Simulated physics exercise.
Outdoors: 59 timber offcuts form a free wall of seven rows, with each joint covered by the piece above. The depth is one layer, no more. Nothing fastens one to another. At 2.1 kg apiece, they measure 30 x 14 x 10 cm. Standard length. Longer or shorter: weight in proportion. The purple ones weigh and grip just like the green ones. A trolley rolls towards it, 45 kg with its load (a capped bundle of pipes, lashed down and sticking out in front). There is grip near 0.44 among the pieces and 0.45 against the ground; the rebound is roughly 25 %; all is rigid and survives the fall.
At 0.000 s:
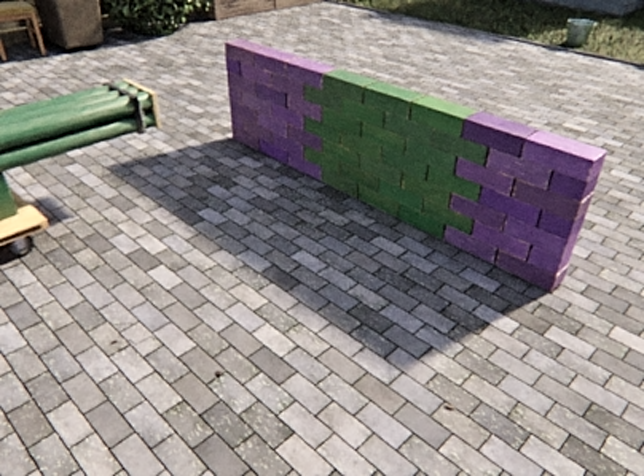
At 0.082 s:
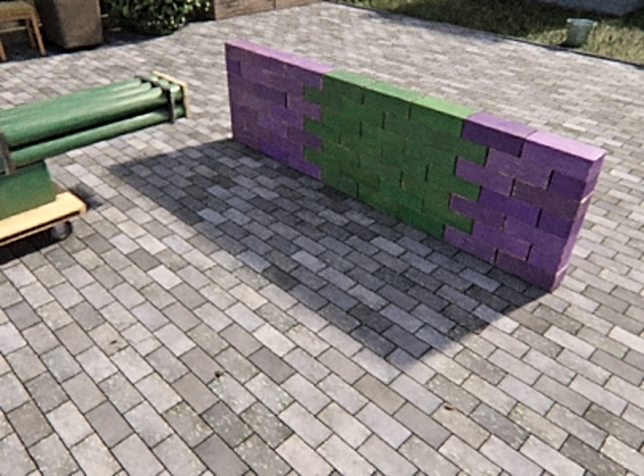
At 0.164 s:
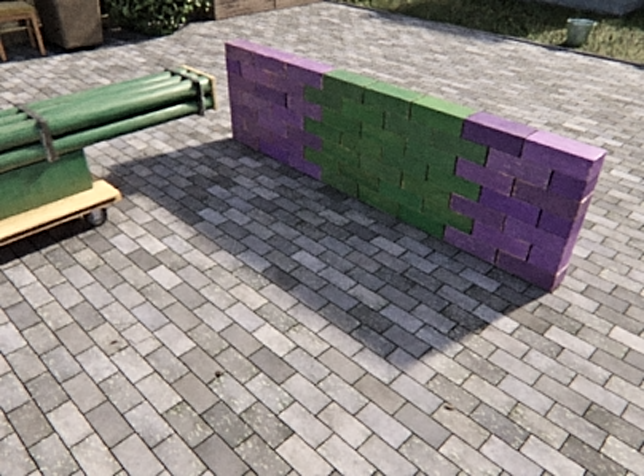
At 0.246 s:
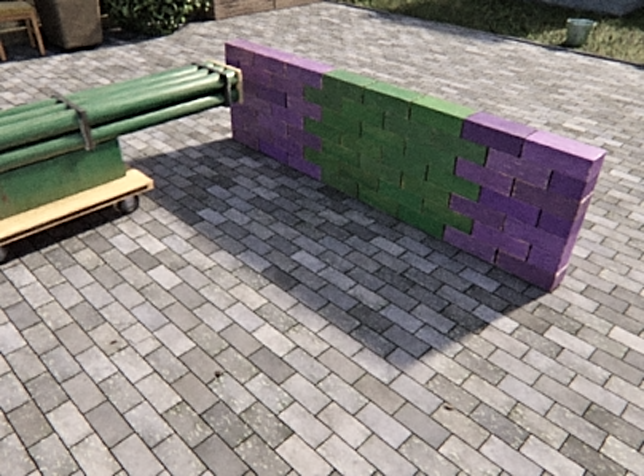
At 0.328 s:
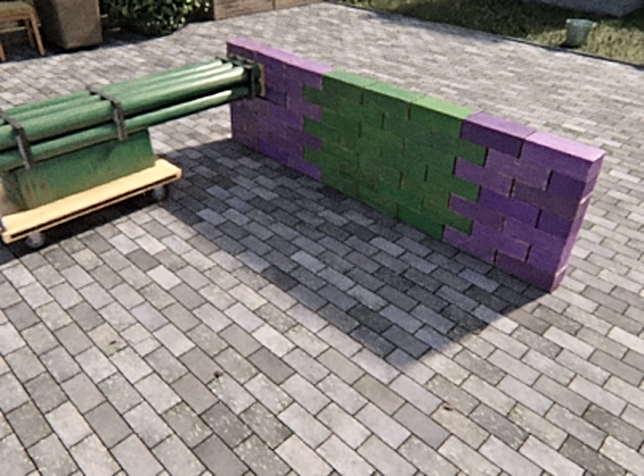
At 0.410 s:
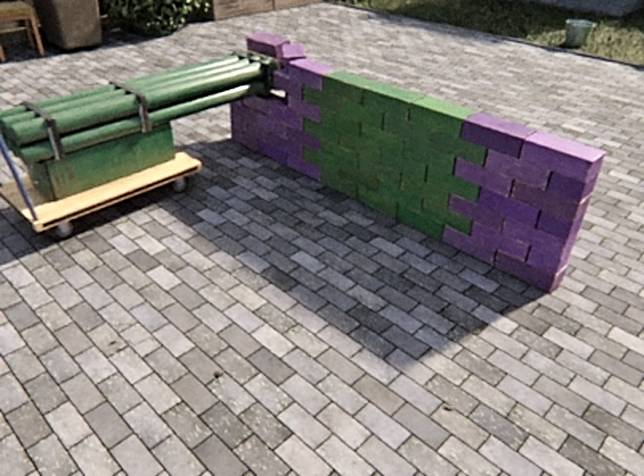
A trolley carrying a bundle of green pipes rolled in from the left towards a purple and green block wall, then the pipes pushed into its left end, shoving several purple blocks out of place.
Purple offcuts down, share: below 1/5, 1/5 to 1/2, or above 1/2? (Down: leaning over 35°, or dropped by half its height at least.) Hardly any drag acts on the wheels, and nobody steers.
1/5 to 1/2.
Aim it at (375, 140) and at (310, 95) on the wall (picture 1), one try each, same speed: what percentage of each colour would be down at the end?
Down by colour - purple: 0%, then 10%; green: 40%, then 20%.
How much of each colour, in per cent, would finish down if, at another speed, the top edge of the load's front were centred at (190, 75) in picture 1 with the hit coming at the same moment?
You'd end up with purple at 30 per cent down and green at 0 per cent.
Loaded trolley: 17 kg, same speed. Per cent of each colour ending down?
Down by colour: Purple 30, green 0 per cent.
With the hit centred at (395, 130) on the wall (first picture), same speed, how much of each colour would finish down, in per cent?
Then purple ends 0 per cent down and green 20 per cent.
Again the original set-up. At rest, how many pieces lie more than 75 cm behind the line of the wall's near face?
Estimate: Roughly 6 of them.
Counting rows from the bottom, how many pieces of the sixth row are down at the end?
Row tally: 2.
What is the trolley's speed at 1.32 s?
Something like 0.2 m/s, I'd say.
By 0.52 s, load 37 cm past the wall's line, still rolling; 5 of the 35 purple offcuts down (5 of 59 in all colours); top purple offcut unmoved; top green offcut moved 11 mm.
By 0.80 s, load 85 cm past the wall's line, still rolling; 6 of the 35 purple offcuts down (6 of 59 in all colours); top purple offcut unmoved; top green offcut moved 10 mm.
By 1.00 s, load 1.06 m past the wall's line, still rolling; 7 of the 35 purple offcuts down (7 of 59 in all colours); top purple offcut unmoved; top green offcut moved 11 mm.
By 1.32 s, load 1.22 m past the wall's line, still rolling; 10 of the 35 purple offcuts down (10 of 59 in all colours); top purple offcut unmoved; top green offcut moved 14 mm.
When it is over (2.5 s), load 1.20 m past the wall's line, stopped; 10 of the 35 purple offcuts down (10 of 59 in all colours); top purple offcut unmoved; top green offcut moved 13 mm. That is 29 per cent. In pixels of the last frame, middles, top purple offcut near (498, 135), top green offcut near (351, 87).
